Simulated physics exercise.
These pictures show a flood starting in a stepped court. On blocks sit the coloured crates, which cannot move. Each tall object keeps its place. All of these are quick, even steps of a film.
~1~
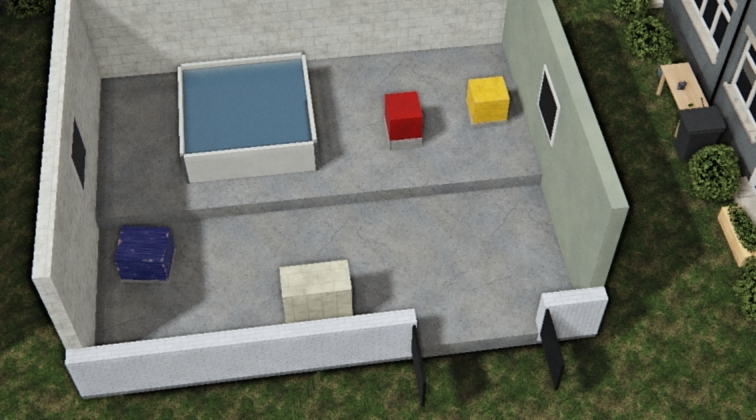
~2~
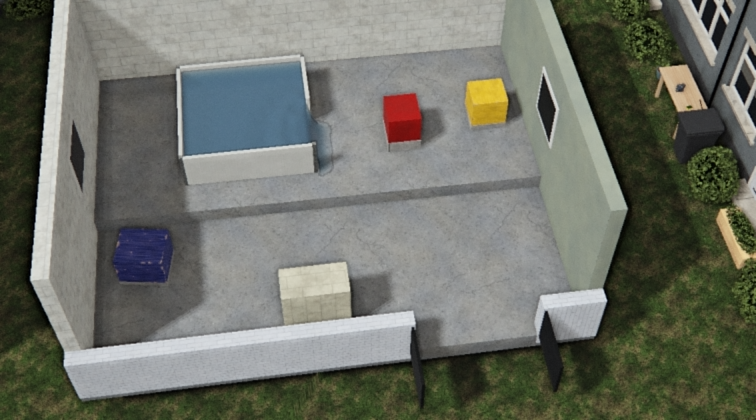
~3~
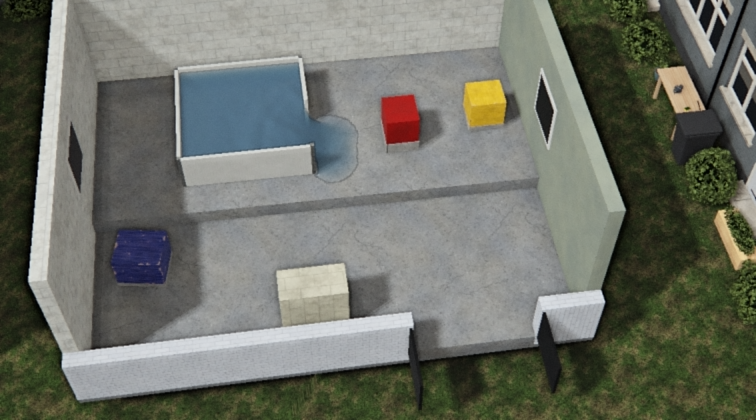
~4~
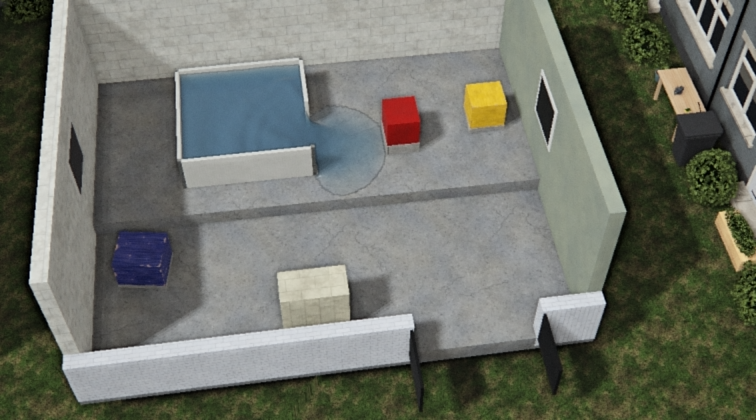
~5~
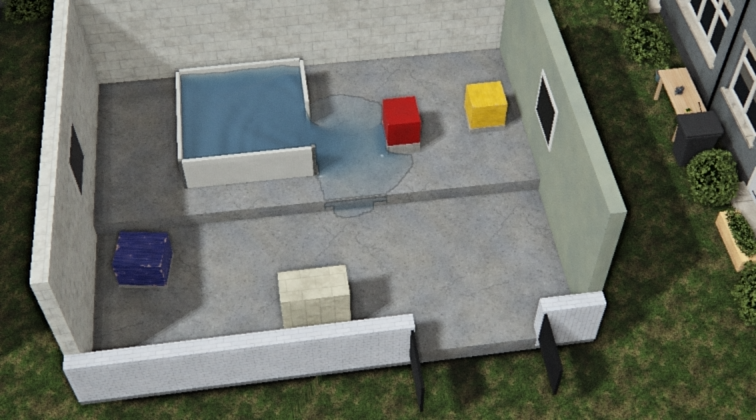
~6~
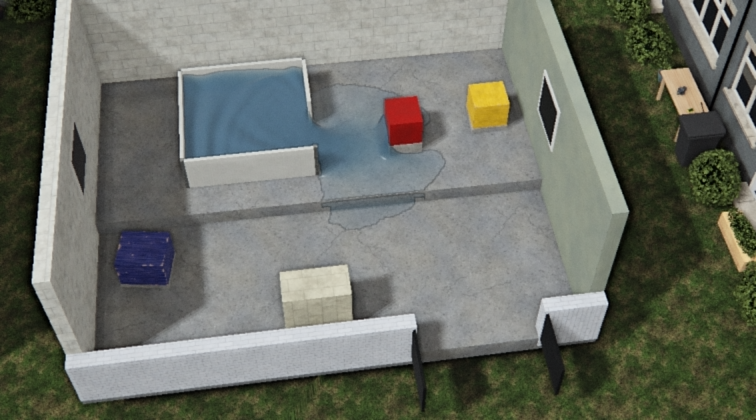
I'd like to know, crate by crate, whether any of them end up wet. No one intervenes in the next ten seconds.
My prediction: The yellow crate is not above the water. The blue crate stays above the water. The red crate is not above the water.
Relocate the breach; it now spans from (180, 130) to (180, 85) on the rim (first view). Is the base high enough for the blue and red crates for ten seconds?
Result - blue crate gets flooded, red crate stays clear.
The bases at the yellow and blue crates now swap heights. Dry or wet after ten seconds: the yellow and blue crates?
Well, the yellow crate gets reached, and the blue crate stays unflooded.
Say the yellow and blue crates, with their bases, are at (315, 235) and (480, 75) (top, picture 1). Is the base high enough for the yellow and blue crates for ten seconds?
In ten seconds the yellow crate is never reached and the blue crate is reached.
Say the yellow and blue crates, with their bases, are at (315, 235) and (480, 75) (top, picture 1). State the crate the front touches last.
Answer: The yellow crate.
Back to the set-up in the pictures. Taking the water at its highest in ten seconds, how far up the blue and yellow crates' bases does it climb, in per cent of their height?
Roughly 0 per cent for the first, 160 per cent for the second.
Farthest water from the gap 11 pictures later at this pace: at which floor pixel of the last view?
I'd say at around (567, 312).
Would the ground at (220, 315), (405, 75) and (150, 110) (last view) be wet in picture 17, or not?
Status by point, in sequence: Unwetted; waterlogged; unwetted.
A moment on, water covers 20 % of the floor; the yellow crate water round its plinth, the blue crate not reached, the red crate water round its plinth.
Next, water covers 45 % of the floor; the yellow crate water round its plinth, the blue crate not reached, the red crate water round its plinth.
Then, water covers 50 % of the floor; the yellow crate water round its plinth, the blue crate not reached, the red crate water round its plinth.
Later, water covers 55 % of the floor; the yellow crate water round its plinth, the blue crate not reached, the red crate water round its plinth.
In the end, water covers 65 % of the floor; the yellow crate was topped, the blue crate stayed above the water, the red crate was topped.
